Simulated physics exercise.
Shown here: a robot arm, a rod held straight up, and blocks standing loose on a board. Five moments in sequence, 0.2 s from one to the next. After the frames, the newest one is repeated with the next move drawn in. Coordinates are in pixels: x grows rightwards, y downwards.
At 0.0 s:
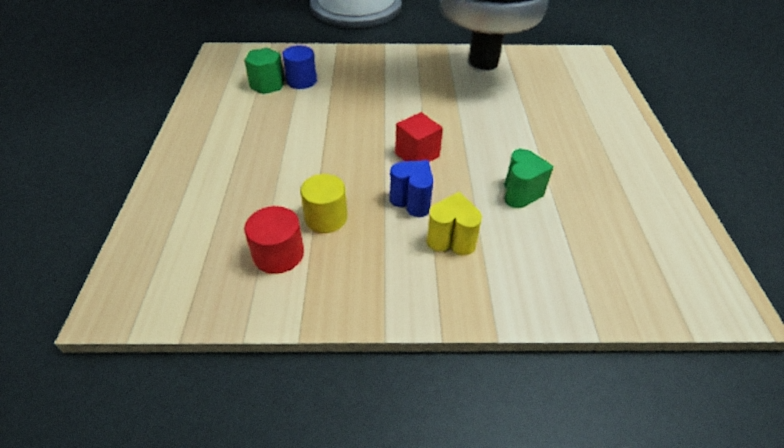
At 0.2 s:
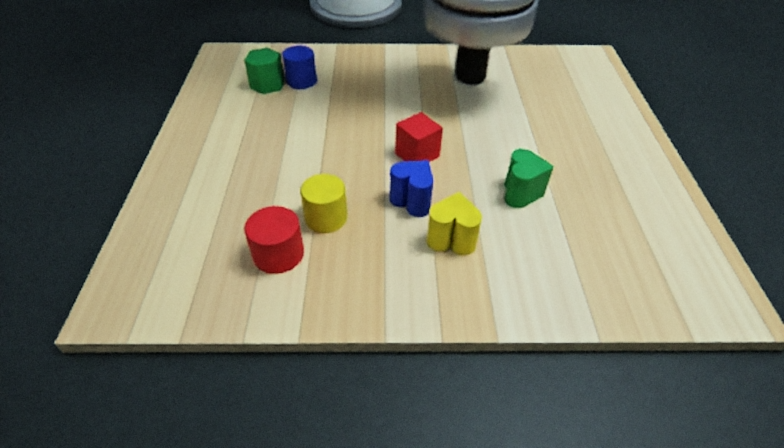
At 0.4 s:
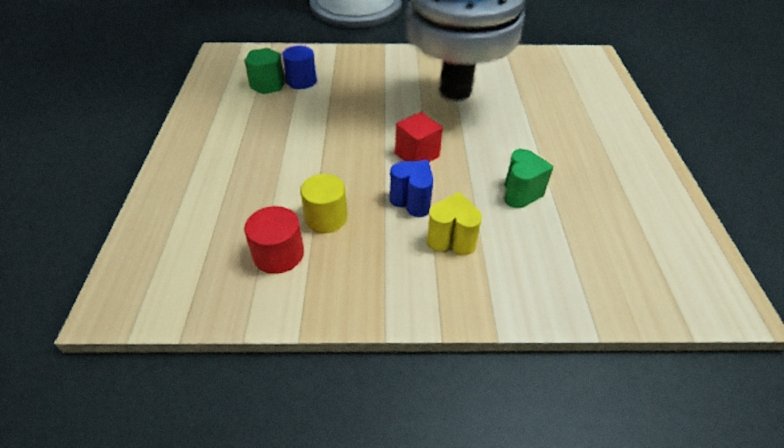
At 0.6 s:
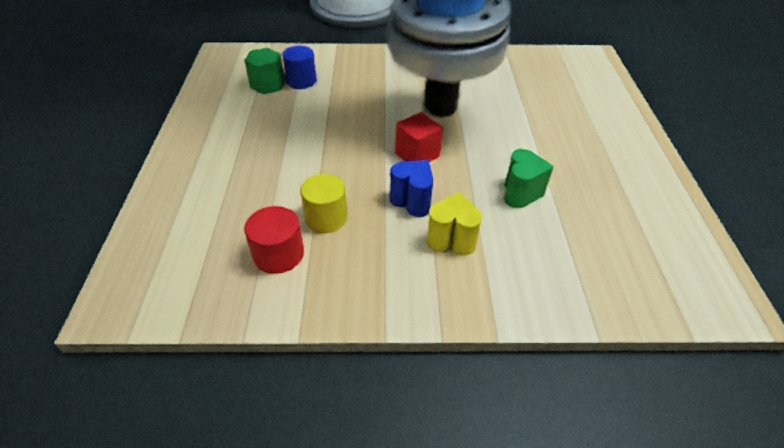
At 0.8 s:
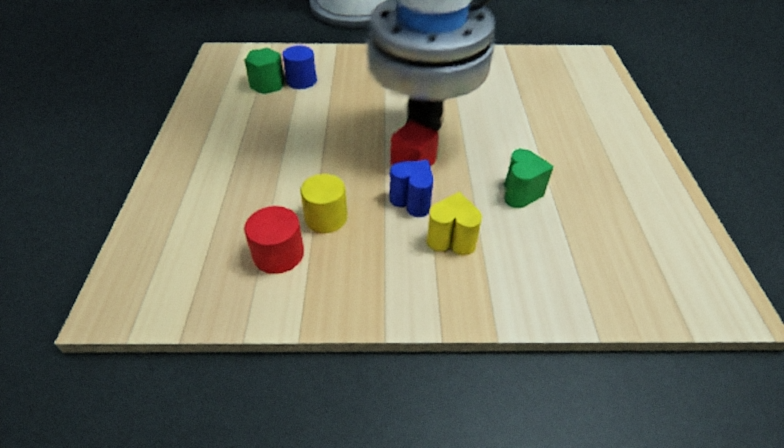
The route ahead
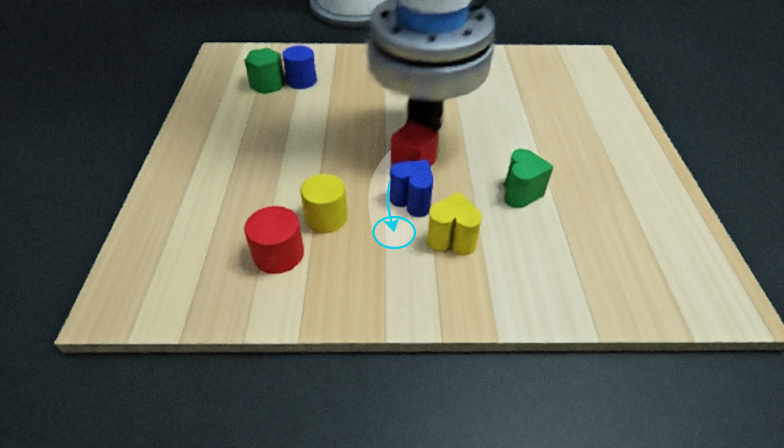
A pale striped wooden board lies on a dark surface, seen from above at an angle by a still camera. Red and yellow cylinders sit left of centre, a red block and blue and yellow heart-shaped blocks near the middle, a green heart right, and green and blue blocks at the back left. The robot arm moves its black rod forward and slightly left, nudging the red block slightly toward the blue heart.
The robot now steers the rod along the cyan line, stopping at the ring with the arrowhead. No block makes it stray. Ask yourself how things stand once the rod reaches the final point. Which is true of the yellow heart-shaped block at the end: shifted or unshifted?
It shifts.
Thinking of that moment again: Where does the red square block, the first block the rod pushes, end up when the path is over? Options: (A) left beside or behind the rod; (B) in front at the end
My answer is option B.
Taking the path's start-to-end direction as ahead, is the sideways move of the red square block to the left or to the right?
Measured against the direction from start to end, the red square block shifts toward the left-hand side.
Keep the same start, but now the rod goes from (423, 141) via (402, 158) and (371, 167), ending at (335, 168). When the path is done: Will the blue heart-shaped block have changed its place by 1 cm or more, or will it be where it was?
It gets pushed out of place.
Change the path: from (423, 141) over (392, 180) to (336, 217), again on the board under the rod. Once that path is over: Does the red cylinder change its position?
Yes, it checks out.
Drawn move, from (423, 141) over (399, 164) and (388, 196) to (394, 232).
The first path, step by step. One third of the way, rod (399, 149); blue heart-shaped block (417, 183); red square block (405, 159), turned 50° anticlockwise.
Two thirds of the way, rod (388, 180); blue heart-shaped block (419, 218), turned 20° anticlockwise; red square block (398, 193), turned 60° anticlockwise; yellow heart-shaped block (465, 221), turned 45° anticlockwise.
At the end, rod (395, 216); yellow cylinder still; blue heart-shaped block (438, 260), turned 25° anticlockwise; red square block (409, 234), turned 65° anticlockwise; yellow heart-shaped block (465, 221), turned 45° anticlockwise.
